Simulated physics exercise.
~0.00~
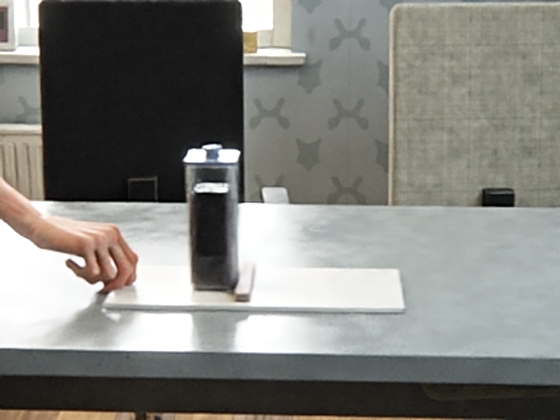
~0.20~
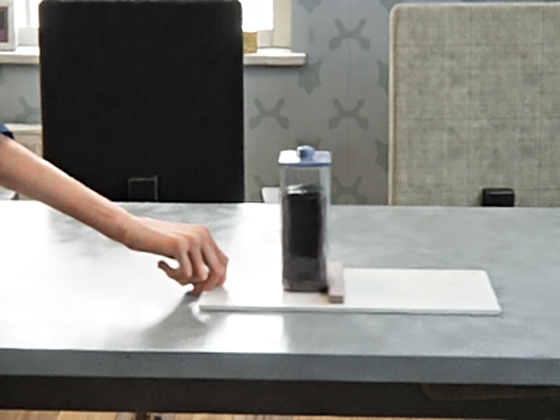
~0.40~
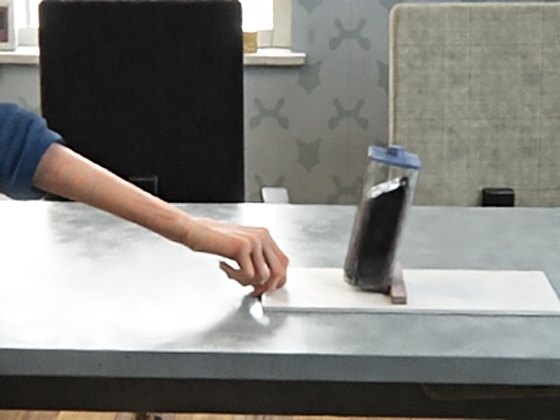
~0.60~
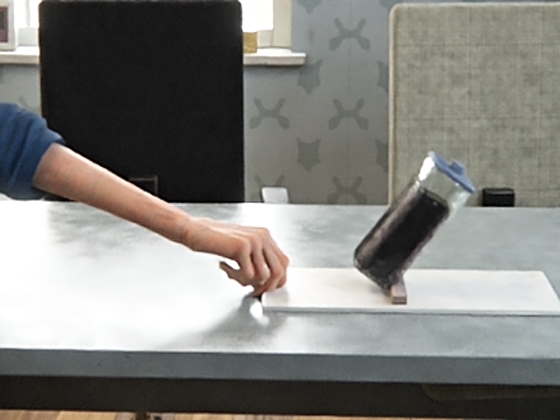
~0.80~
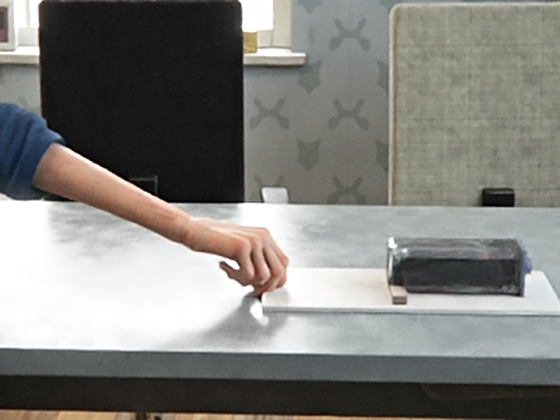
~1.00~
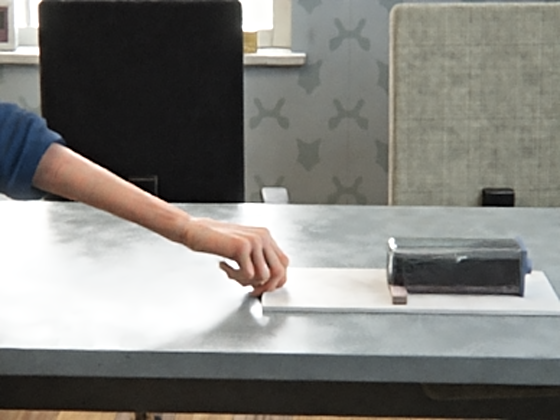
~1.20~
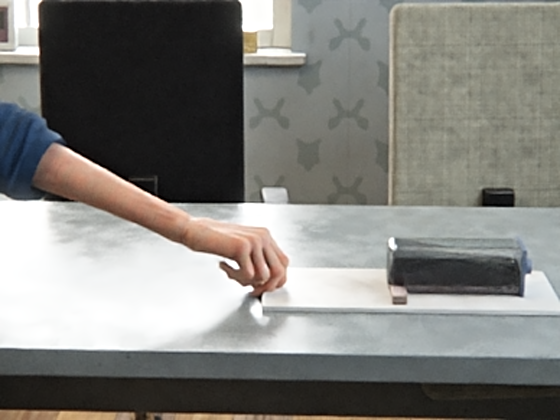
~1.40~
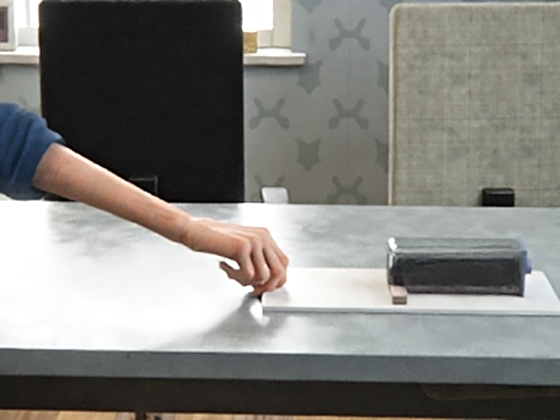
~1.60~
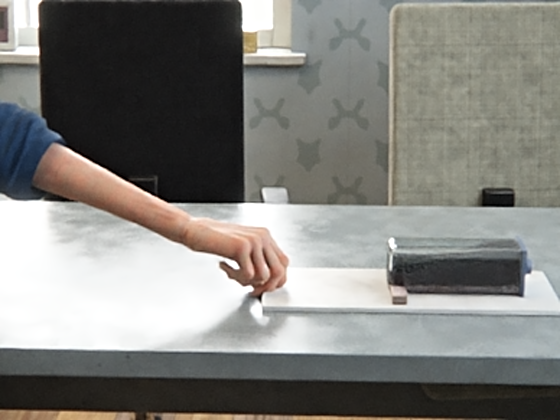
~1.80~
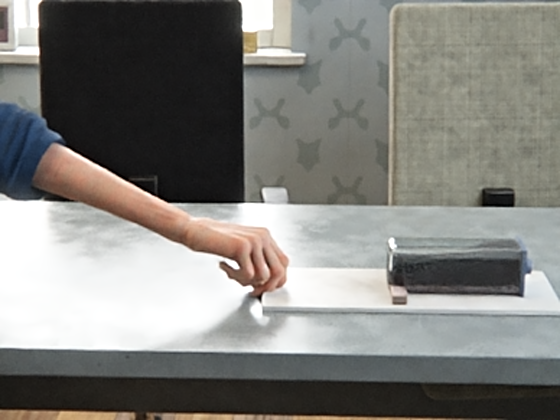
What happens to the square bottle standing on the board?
It tips over to the right as the board comes to a stop, and ends up lying on its side on the board.
